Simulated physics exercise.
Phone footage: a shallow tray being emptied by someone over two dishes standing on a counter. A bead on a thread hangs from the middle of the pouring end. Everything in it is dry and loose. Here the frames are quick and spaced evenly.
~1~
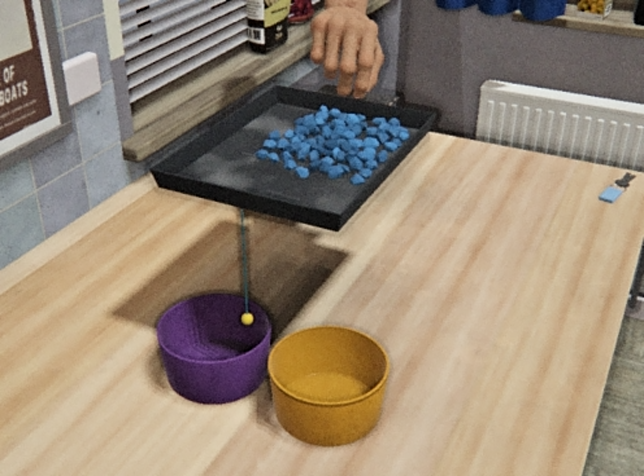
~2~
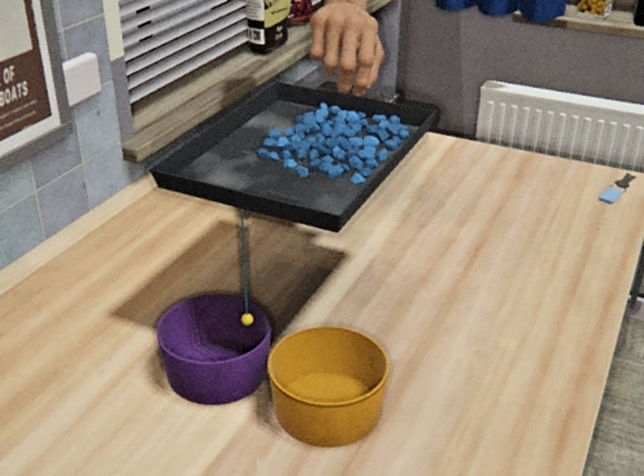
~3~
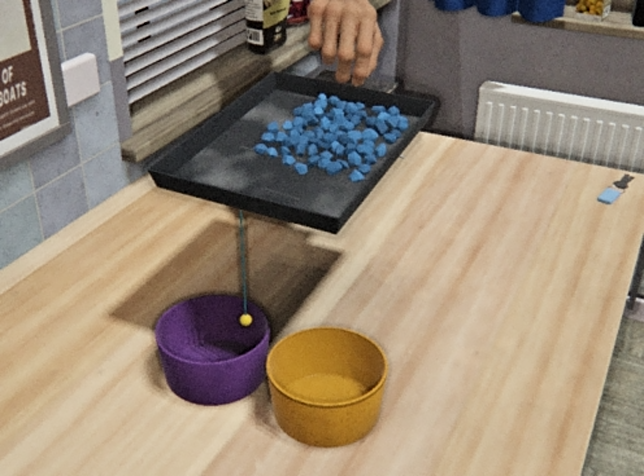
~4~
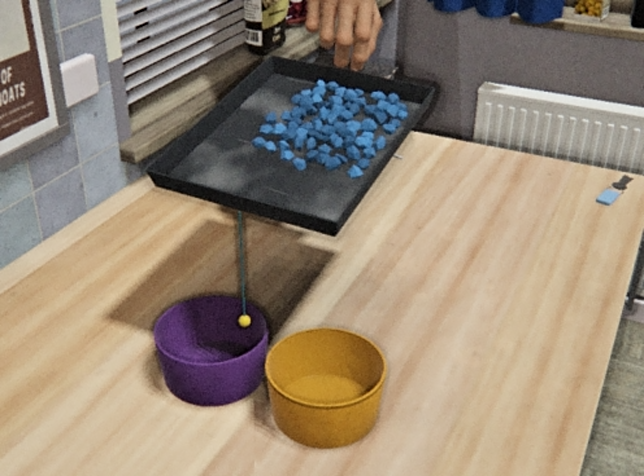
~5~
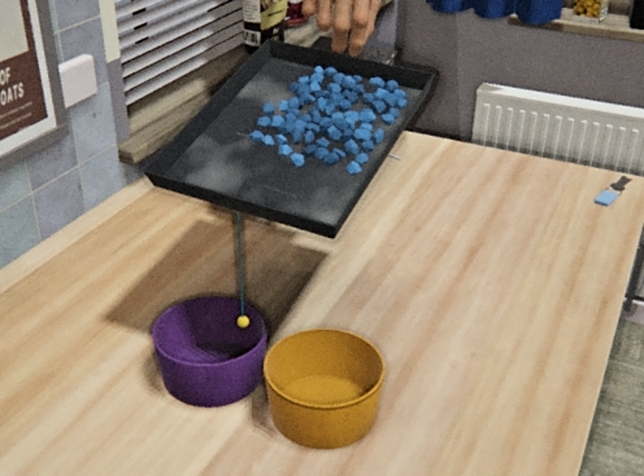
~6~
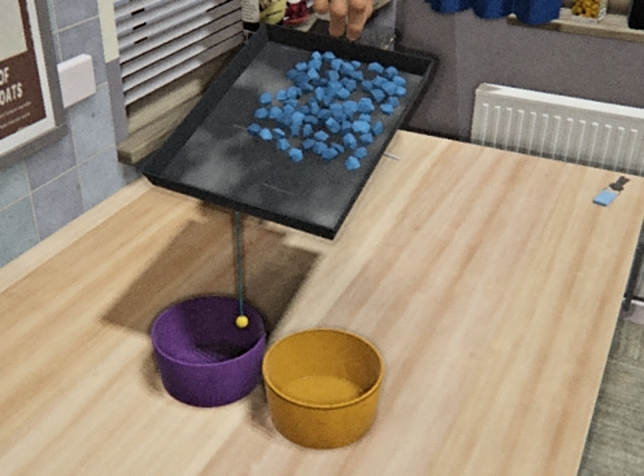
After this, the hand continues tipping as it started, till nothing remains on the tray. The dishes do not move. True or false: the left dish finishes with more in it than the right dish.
False; the right dish has more.
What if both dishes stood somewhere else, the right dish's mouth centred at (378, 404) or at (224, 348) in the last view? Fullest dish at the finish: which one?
Try 1: The left-side dish; try 2: The right-side dish.
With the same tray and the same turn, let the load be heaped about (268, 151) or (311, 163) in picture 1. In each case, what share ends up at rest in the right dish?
The first start gives 30 percent and the second 40 percent.
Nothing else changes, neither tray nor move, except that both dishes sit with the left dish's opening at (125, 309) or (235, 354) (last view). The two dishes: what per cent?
In turn about 30 and about 80 percent.
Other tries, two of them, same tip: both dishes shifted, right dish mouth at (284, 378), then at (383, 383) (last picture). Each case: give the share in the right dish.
About 80 and 10 per cent respectively.
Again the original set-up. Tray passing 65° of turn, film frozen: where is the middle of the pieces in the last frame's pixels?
I'd put it at about (290, 211).
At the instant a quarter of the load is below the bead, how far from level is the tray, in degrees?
Tilt: Around 85 degrees.
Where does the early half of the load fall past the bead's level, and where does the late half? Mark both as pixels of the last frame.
Starting near (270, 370), moving on to near (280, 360).
Shortly afterwards, tray tipped steeply; the bulk on the tray; a little in the air.
Next, tray tipped past a quarter turn; near a third on the tray; near a quarter in the right dish; only a few in the left dish; near a third outside both; a little in the air.
Some moments later, tray tipped past a quarter turn; near half in the right dish; a little in the left dish; near half outside both.
In the end, tray tipped past a quarter turn; near half in the right dish; a little in the left dish; near half outside both.
